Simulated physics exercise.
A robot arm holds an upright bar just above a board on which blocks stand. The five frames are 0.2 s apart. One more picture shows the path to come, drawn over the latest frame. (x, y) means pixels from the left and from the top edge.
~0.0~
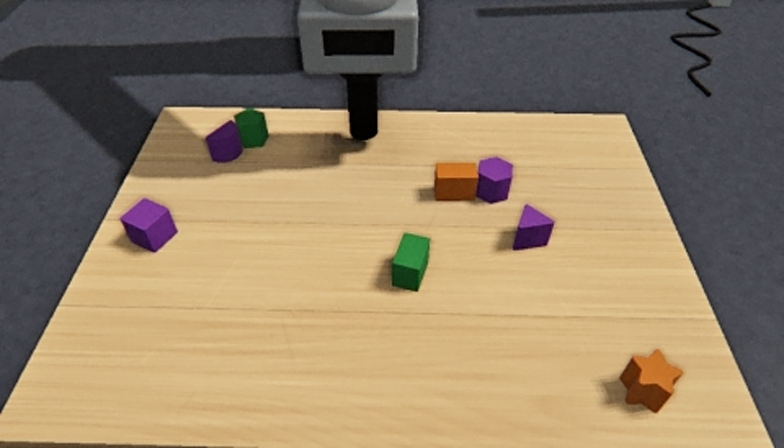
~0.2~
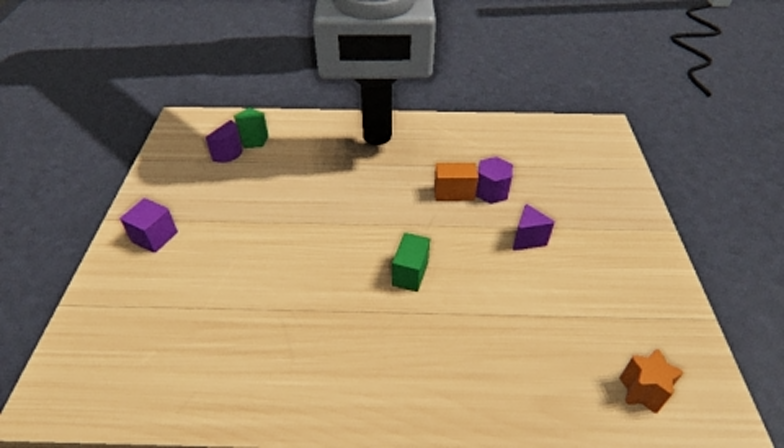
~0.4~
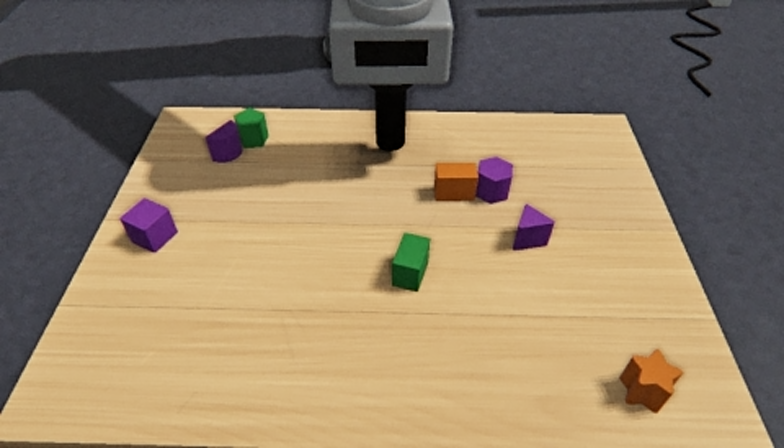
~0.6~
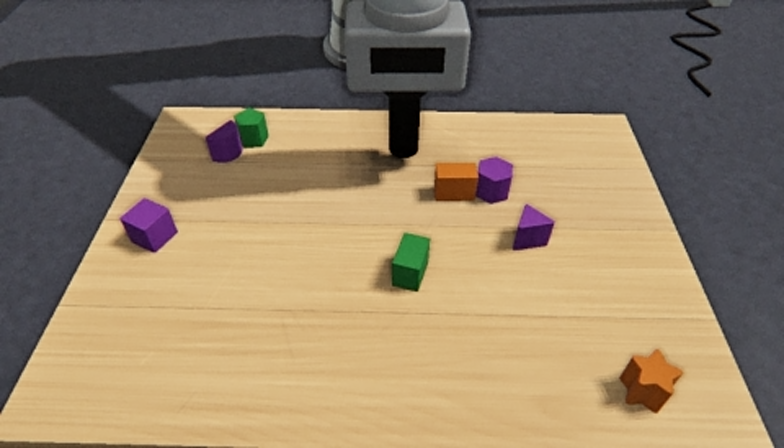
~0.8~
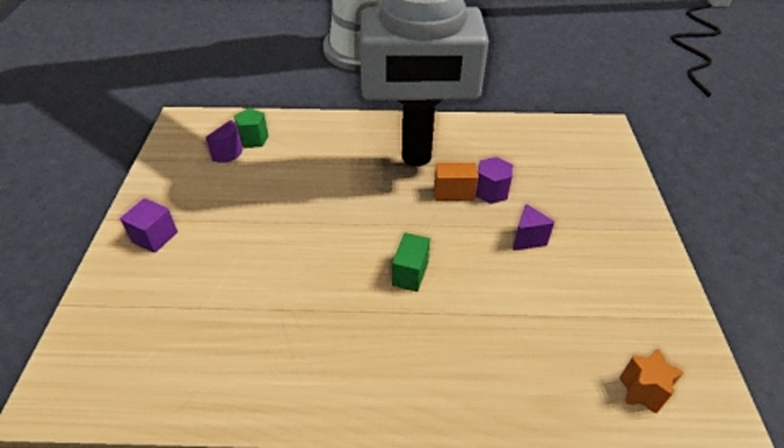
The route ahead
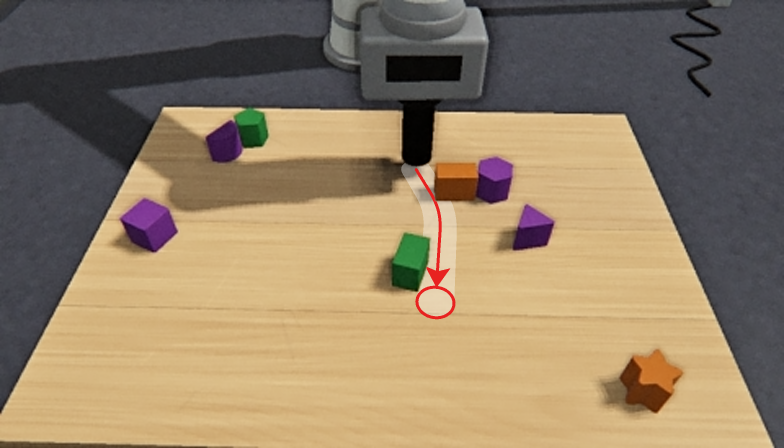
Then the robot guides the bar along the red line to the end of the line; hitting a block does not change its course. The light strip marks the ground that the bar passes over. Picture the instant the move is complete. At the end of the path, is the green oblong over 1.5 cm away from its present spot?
Yes, I think so.
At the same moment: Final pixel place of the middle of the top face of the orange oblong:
The middle of its top is at (475, 189).
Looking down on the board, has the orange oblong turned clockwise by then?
No, that is not how it ends up.
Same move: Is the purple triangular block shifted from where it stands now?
No, I don't think so.
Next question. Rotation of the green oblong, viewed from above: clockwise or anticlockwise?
Twists clockwise.
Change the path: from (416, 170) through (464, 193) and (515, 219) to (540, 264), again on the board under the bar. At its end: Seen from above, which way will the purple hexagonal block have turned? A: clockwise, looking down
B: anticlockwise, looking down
My pick is B.
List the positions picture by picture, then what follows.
The first picture shows tip of the bar at (364, 132), middles of tops, green oblong at (412, 250), orange oblong at (457, 170), purple hexagonal block at (496, 168), purple triangular block at (534, 217).
The second picture shows bar at (377, 137), nothing pushed.
The third picture shows bar at (391, 142), nothing pushed.
The fourth picture shows bar at (404, 149), nothing pushed.
The fifth picture shows bar at (417, 157), green oblong at (412, 250), orange oblong at (457, 170), purple hexagonal block at (496, 168), purple triangular block at (534, 217).
The line goes from (416, 170) by way of (437, 206) and (439, 250) to (435, 302).
What follows on the original path. One third of the way, bar at (438, 194); orange oblong at (475, 186), turned 45° anticlockwise; purple hexagonal block at (504, 169), turned 25° anticlockwise.
Two thirds of the way, bar at (440, 239); orange oblong at (475, 189), turned 75° anticlockwise; purple hexagonal block at (504, 169), turned 25° anticlockwise.
At the end, bar at (437, 290); green oblong at (396, 271), turned 75° clockwise; orange oblong at (475, 189), turned 75° anticlockwise; purple hexagonal block at (504, 169), turned 25° anticlockwise; purple triangular block unmoved.
